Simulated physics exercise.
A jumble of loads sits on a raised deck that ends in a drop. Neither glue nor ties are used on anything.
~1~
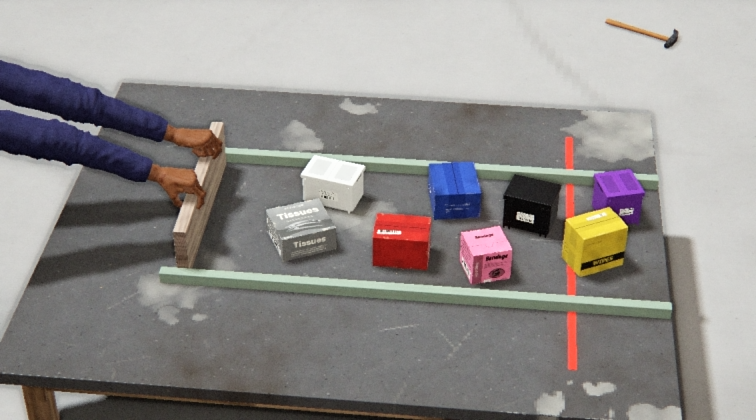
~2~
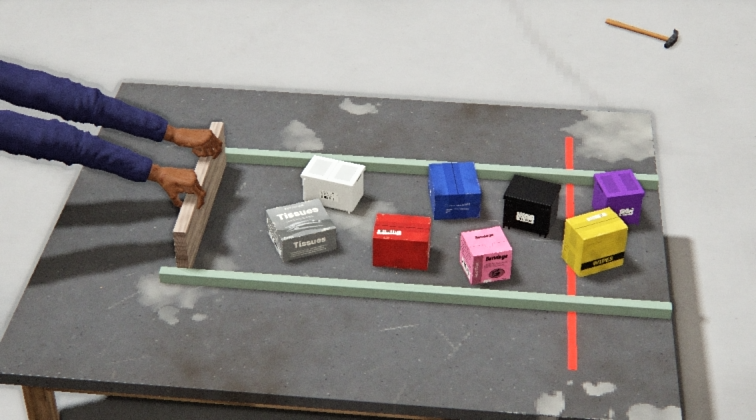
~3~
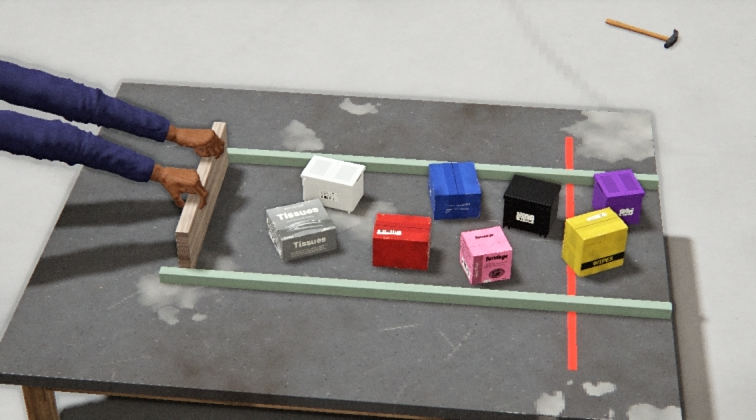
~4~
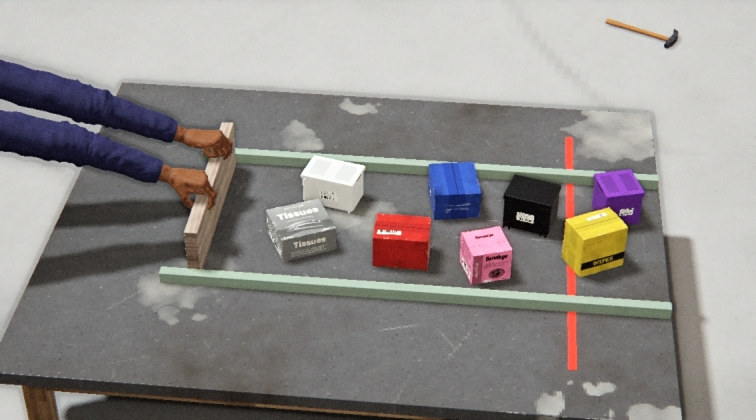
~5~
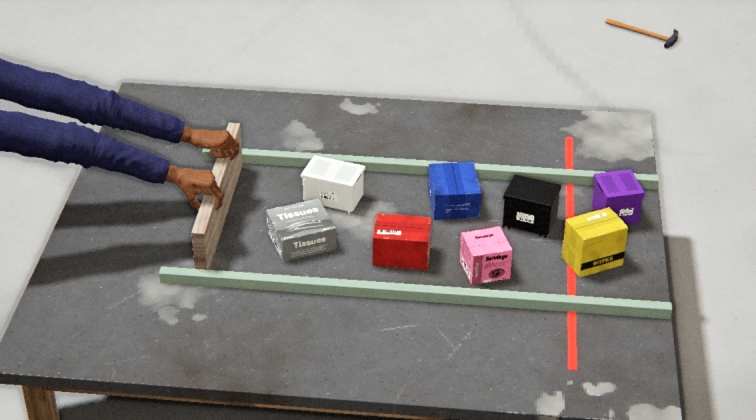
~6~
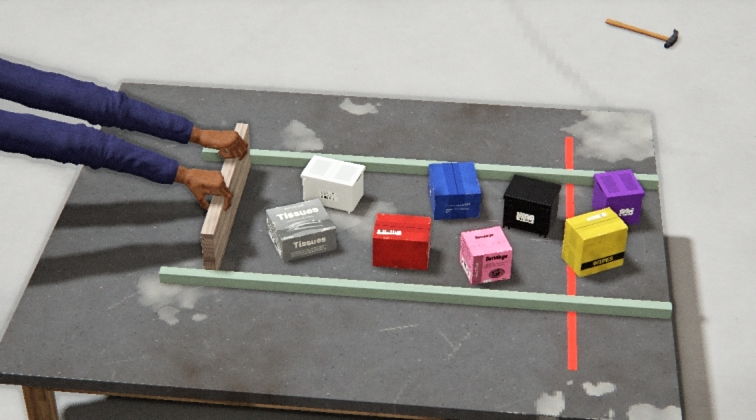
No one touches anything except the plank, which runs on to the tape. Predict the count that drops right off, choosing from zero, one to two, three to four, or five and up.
Seems the ones that don't stay up number three or at most four, for sure.
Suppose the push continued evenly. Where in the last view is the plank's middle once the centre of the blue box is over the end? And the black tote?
Near (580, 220), then near (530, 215).
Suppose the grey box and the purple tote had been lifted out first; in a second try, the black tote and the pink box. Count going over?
You'd see 1 fallen, and 2 in the other try.
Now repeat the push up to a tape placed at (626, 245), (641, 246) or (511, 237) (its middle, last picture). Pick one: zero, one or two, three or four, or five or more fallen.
Place one: At least five; place two: More than four; place three: 1 or 2.
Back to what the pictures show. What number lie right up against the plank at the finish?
Counting them up gives 2.
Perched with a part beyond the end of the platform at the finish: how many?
Overhanging ones - 2.
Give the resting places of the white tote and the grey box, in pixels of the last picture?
They end up close to (599, 198) and (601, 258).
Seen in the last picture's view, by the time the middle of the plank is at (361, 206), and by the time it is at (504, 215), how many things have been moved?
Tally at point one: 4; at point two: 8.
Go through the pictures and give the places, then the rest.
The first picture shows purple tote (617, 199); yellow parcel (595, 242); black tote (531, 206); plank (201, 195); tape (571, 241).
The second picture shows yellow parcel (595, 242); blue box (454, 191).
The third picture shows black tote (531, 206); plank (204, 195).
The fourth picture shows purple tote (617, 199); grey box (301, 230).
The fifth picture shows yellow parcel (595, 242); pink box (486, 256).
The sixth picture shows purple tote (617, 199); yellow parcel (595, 242); black tote (531, 206); plank (227, 197); tape (571, 241).
Soon after, none off yet; purple tote at rest near (617, 199); yellow parcel at rest near (595, 242); black tote at rest near (531, 206).
In the end, the number that fall off is three or four; gone, pink box, black tote, yellow parcel and purple tote.
